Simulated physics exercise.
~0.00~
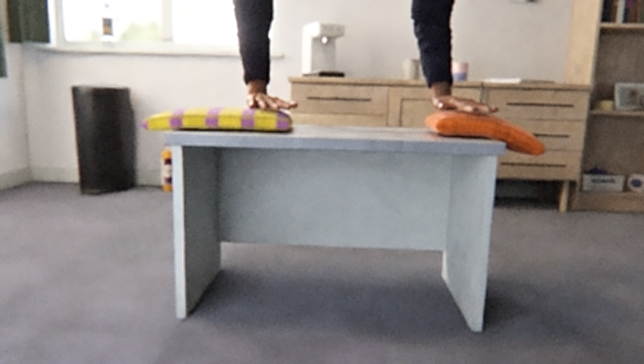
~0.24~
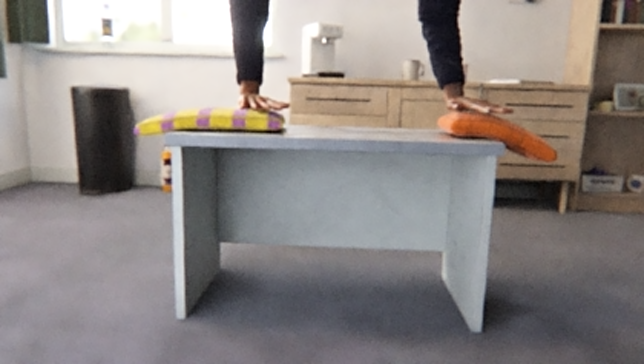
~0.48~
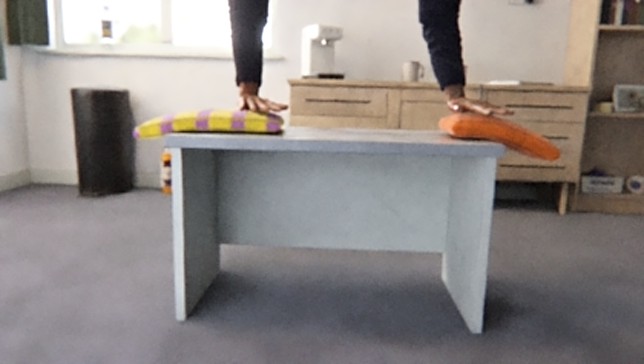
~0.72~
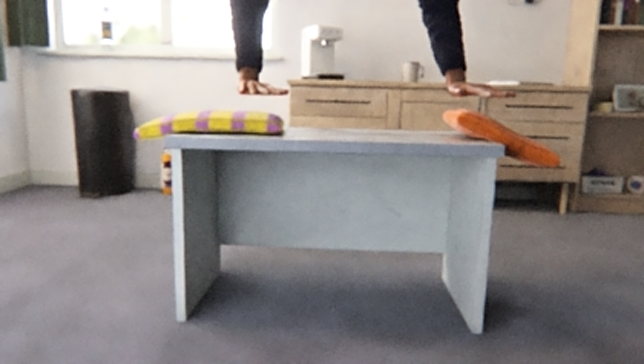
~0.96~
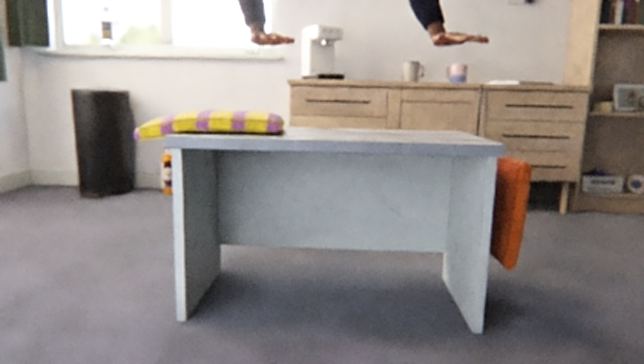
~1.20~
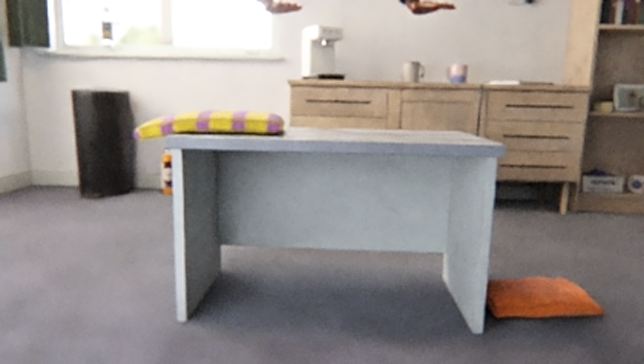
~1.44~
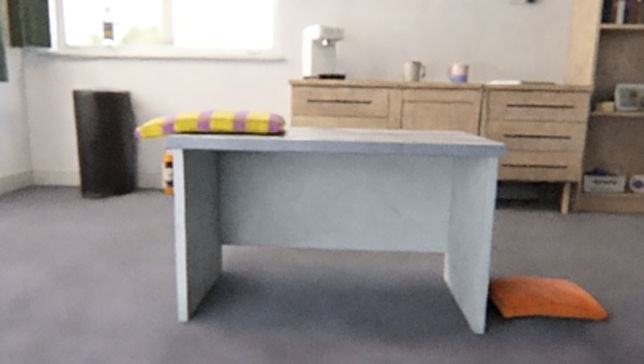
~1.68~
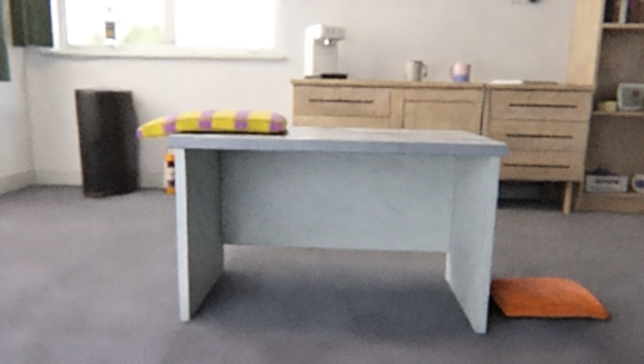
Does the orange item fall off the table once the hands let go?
Yes, it tips over the right end of the table and drops to the floor. The yellow checked one stays in place on top.
On a side table, two hands pushing soft items apart and lifting away, the yellow checked one staying, the orange one dropping to the floor.
